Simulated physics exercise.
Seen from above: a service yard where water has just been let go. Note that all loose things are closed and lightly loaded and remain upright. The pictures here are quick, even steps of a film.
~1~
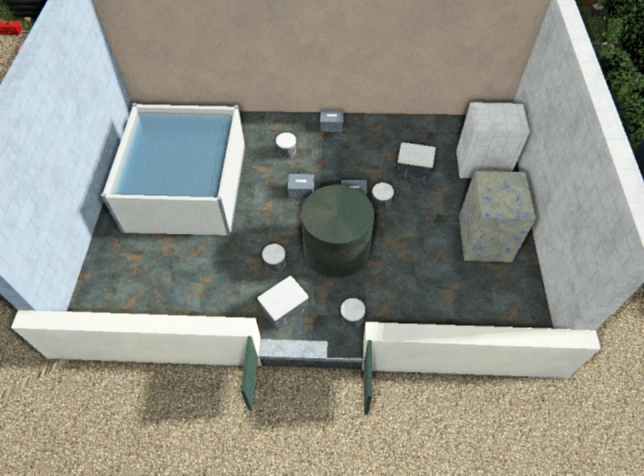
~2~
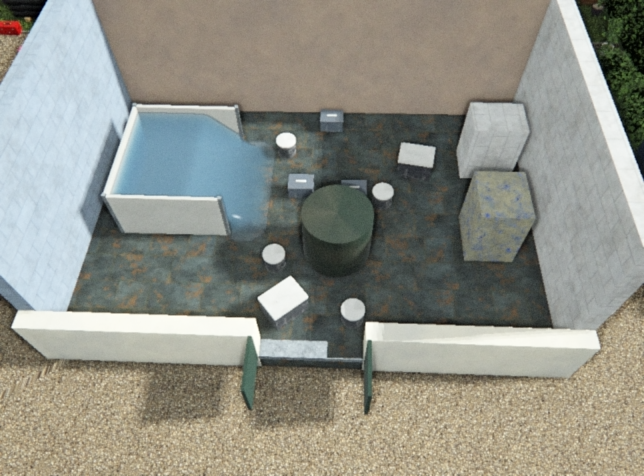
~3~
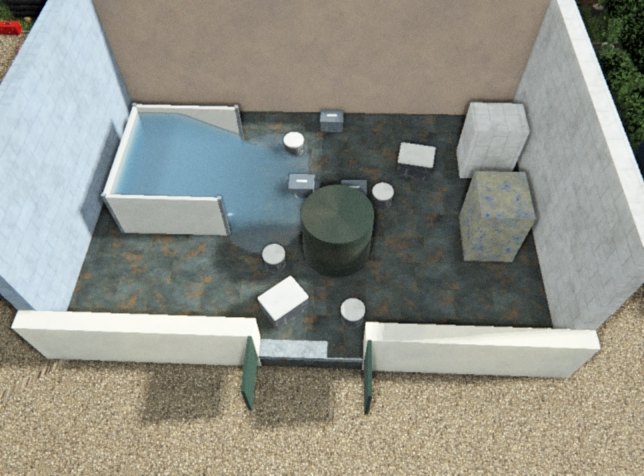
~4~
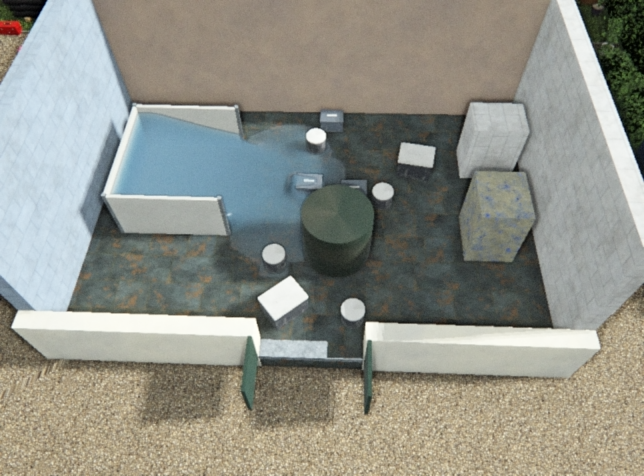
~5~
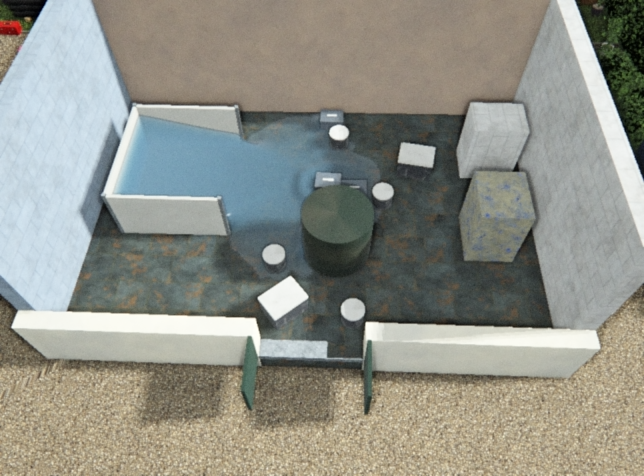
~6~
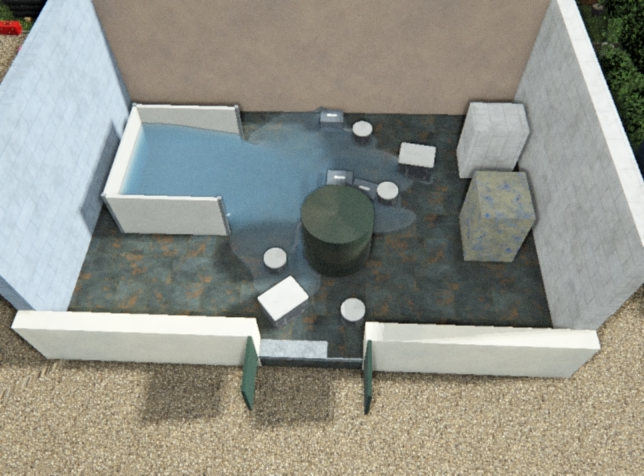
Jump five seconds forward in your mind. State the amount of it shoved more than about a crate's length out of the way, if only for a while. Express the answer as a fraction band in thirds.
Fraction band: 2/3 or more.
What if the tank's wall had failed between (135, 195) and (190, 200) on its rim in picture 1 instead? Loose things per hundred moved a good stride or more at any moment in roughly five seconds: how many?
Near 30 in a hundred.
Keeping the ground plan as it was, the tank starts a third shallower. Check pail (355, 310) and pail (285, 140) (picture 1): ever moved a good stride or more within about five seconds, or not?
First: Stayed within that. Second: Travelled that far.
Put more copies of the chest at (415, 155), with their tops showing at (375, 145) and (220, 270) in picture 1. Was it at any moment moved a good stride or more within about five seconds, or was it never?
Well, one then the other: Carried that far, not carried that far.
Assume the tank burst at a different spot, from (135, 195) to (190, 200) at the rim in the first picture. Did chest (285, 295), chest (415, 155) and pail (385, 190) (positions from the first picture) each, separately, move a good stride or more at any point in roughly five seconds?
Listed in turn, ends up that far off, never travels that far, never travels that far.
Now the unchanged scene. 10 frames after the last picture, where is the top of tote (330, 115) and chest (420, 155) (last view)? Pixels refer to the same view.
(464, 110) and (443, 130), roughly.
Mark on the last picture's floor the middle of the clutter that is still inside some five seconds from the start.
Close to pixel (363, 199).
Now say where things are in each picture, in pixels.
In the first picture, a pail at (286, 140) rests on the ground; a tote at (301, 181) rests on the ground; 0 of 10 have shifted.
In the second picture, a pail at (286, 140) rests on the ground; a tote at (301, 181) rests on the ground; 0 of 10 have shifted.
In the third picture, a pail at (294, 139) rests on the ground, close to its start; a tote at (302, 181), on the bottom; 1 of 10 have shifted.
In the fourth picture, a pail at (316, 136), on the bottom, a stride from its start; a tote at (309, 181), on the bottom, close to its start; 2 of 10 have shifted.
In the fifth picture, a pail at (339, 132), on the bottom, a stride from its start; a tote at (328, 180), on the bottom, a stride from its start; 2 of 10 have shifted.
In the sixth picture, a pail at (363, 128) rests on the ground, a stride from its start; a tote at (340, 178) rests on the ground, a stride from its start; 5 of 10 have shifted.
A moment on, 4 of 10 are well off their spots; 2 afloat.
Next, 8 of 10 are well off their spots; 6 afloat.
Later, 8 of 10 are well off their spots; 6 afloat.
In the end, 9 of 10 are well off their spots, and 9 have been at some point; 6 afloat.
